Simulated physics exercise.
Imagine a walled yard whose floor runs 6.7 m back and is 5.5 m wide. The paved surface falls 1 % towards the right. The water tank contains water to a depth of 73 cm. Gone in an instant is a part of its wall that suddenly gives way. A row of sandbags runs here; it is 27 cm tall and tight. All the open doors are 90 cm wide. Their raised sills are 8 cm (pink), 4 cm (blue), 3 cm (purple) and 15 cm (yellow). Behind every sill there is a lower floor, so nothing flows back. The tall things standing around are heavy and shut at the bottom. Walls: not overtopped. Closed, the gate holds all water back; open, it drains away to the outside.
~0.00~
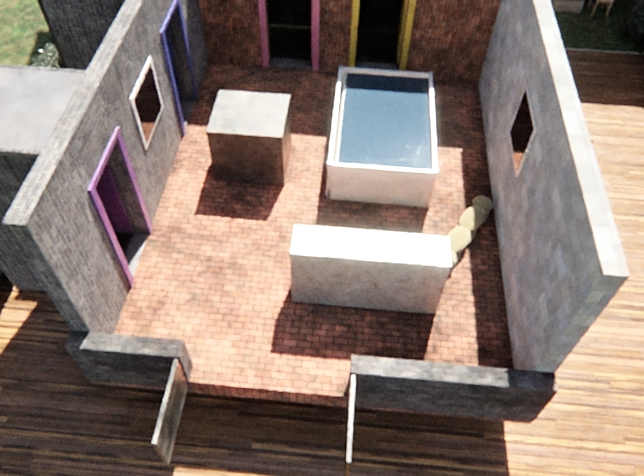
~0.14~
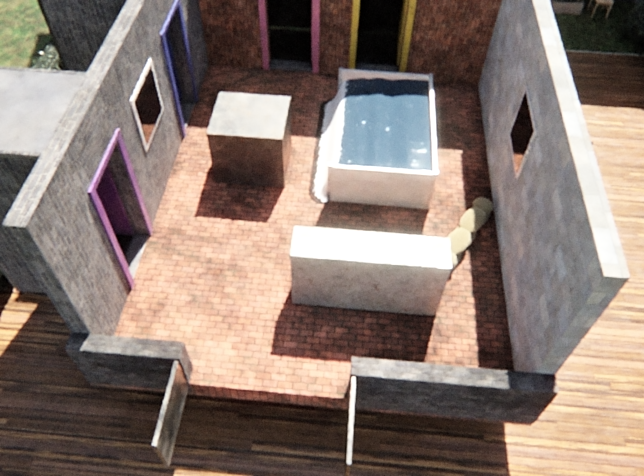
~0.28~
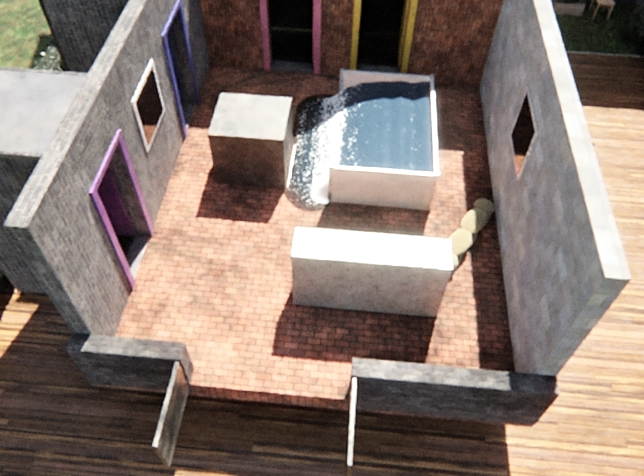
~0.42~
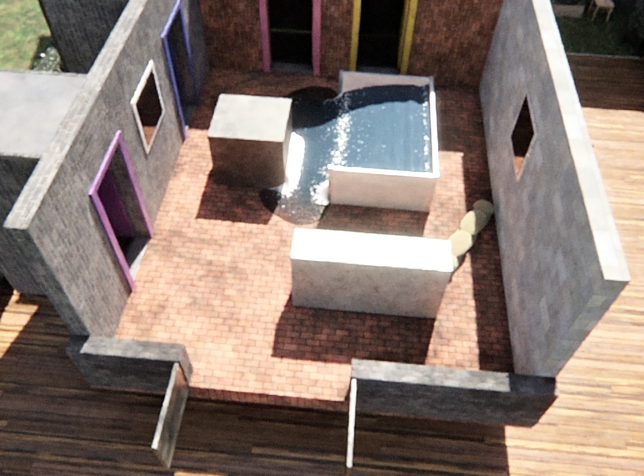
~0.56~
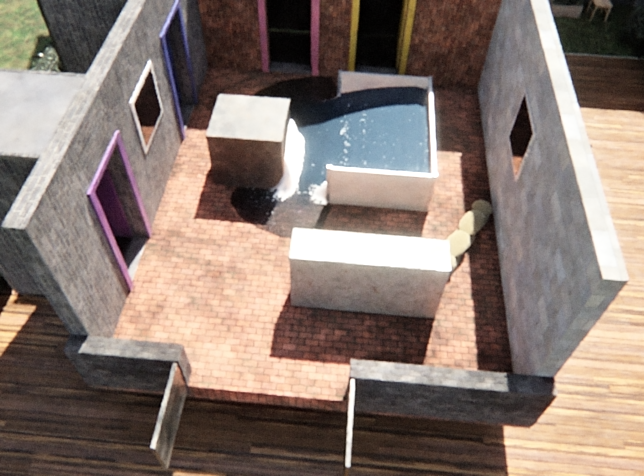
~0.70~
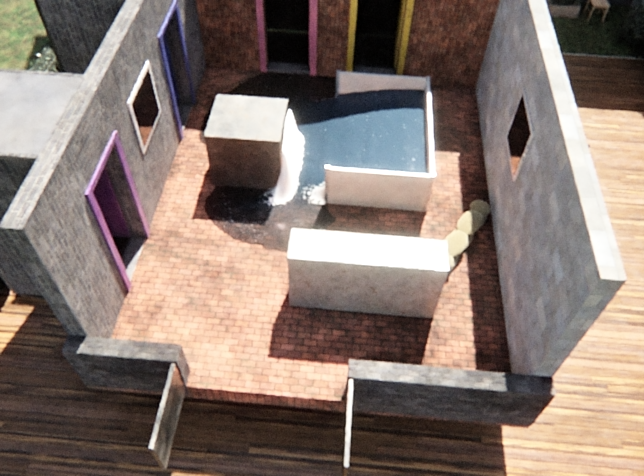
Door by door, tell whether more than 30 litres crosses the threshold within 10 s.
Result: The pink door surpasses the limit; the blue door surpasses the limit; the purple door surpasses the limit; the yellow door falls short of the limit.
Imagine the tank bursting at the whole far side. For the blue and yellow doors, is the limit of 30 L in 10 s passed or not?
Measured against that limit, blue comes out beyond it and yellow comes out beyond it.
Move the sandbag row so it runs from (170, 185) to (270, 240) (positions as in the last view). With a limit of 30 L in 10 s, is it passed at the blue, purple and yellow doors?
At the blue door the limit is exceeded, at the purple door it is not reached, and at the yellow door it is not reached.
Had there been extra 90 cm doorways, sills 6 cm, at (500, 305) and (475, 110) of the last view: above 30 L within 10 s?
So the first one doesn't reach it, while the second one exceeds it.
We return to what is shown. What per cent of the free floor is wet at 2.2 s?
Wet share: Near 55 percent.
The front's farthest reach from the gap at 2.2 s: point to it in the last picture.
I'd put it close to (104, 361).
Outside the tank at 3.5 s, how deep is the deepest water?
Around 20 centimetres deep.
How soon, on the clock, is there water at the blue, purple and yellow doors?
Blue: 0.8 s; purple: 1.3 s; yellow: 2.8 s.
After 1.4 s water covers 45 % of the floor and is deepest (44 cm) near (296, 168); pink door 13 cm at the sill, 0 L in, blue door 12 cm at the sill, 100 L in, purple door 5 cm at the sill, 1 L in, yellow door not reached.
After 2.2 s water covers 55 % of the floor and is deepest (40 cm) near (233, 70); pink door 20 cm at the sill, 23 L in, blue door 18 cm at the sill, 244 L in, purple door 9 cm at the sill, 17 L in, yellow door not reached.
After 3.5 s water covers 65 % of the floor and is deepest (20 cm) near (231, 142); pink door 19 cm at the sill, 124 L in, blue door 14 cm at the sill, 376 L in, purple door 6 cm at the sill, 40 L in, yellow door 2 cm at the sill, 0 L in.
After 6.0 s water covers 80 % of the floor and is deepest (14 cm) near (144, 365); pink door 12 cm at the sill, 173 L in, blue door 11 cm at the sill, 440 L in, purple door 3 cm at the sill, 62 L in, yellow door 5 cm at the sill, 0 L in.
After 10.0 s water covers 95 % of the floor and is deepest (10 cm) near (481, 191); pink door 6 cm at the sill, 184 L in, blue door 5 cm at the sill, 475 L in, purple door 6 cm at the sill, 71 L in, yellow door 5 cm at the sill, 0 L in.
